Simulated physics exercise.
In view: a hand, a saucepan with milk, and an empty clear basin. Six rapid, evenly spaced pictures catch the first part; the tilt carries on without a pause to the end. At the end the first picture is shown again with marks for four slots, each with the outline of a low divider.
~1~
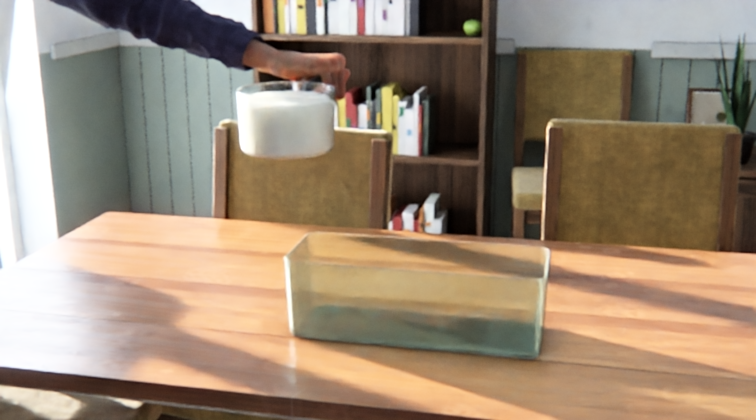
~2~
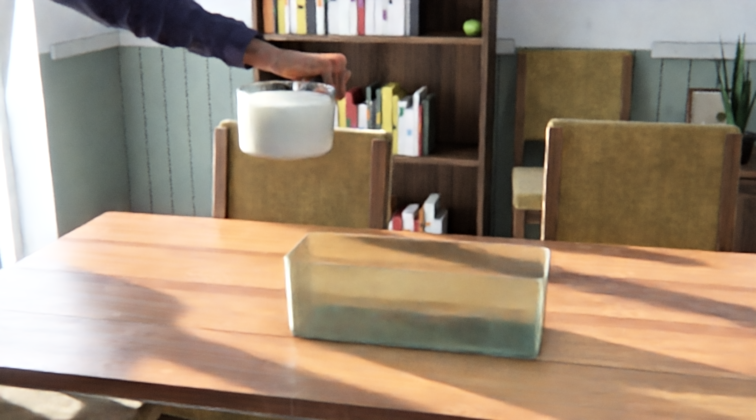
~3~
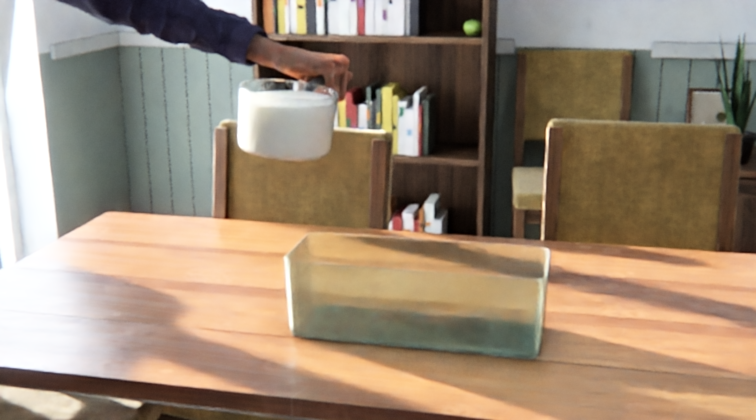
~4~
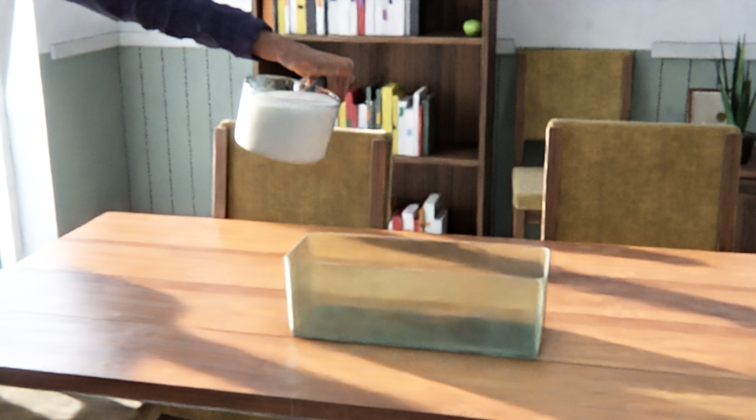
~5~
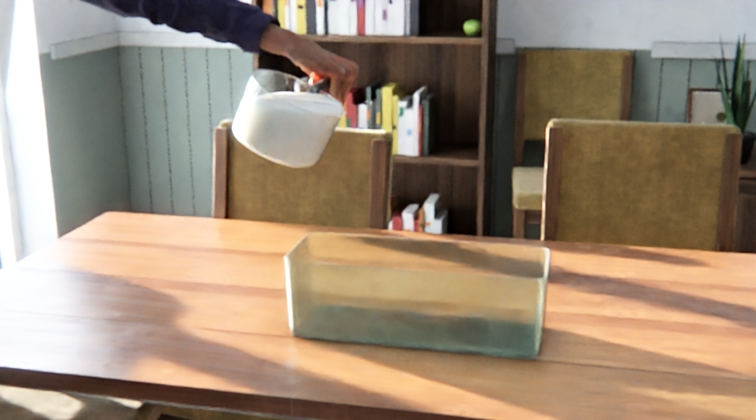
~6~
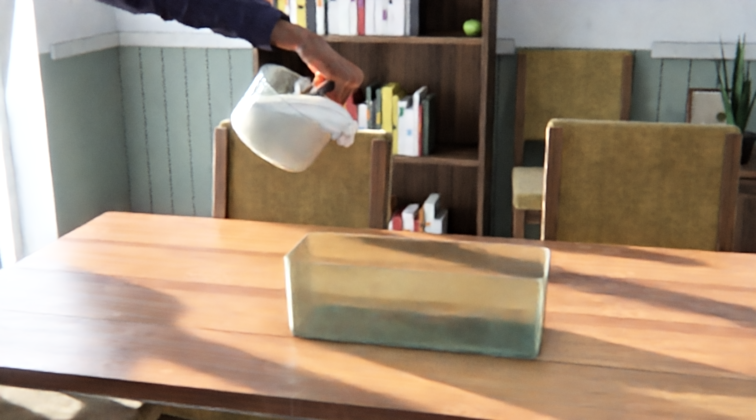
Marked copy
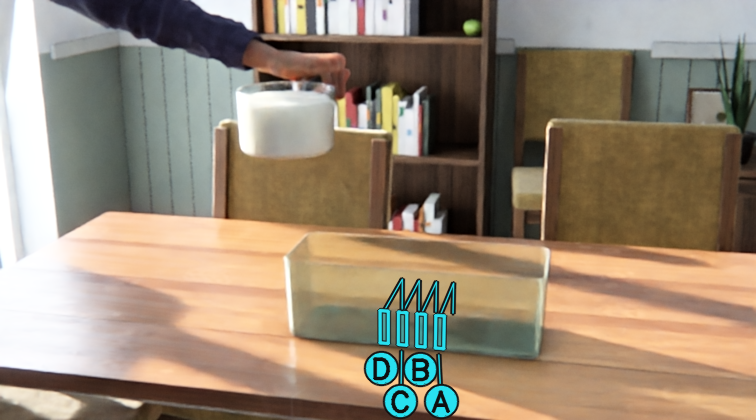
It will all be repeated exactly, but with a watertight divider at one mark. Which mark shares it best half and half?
Choose D.
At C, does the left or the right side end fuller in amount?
The left side.
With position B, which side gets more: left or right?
The left side.
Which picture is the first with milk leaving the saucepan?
Picture 5.
In cyan, A at (438, 354); B at (420, 352); C at (401, 351); D at (383, 349).
With A, about 89 % ends left of the wall and 10 % right of it.
With B, about 91 % ends left of the wall and 7 % right of it.
With C, about 81 % ends left of the wall and 14 % right of it; 5 % is lost outside.
With D, about 51 % ends left of the wall and 47 % right of it.
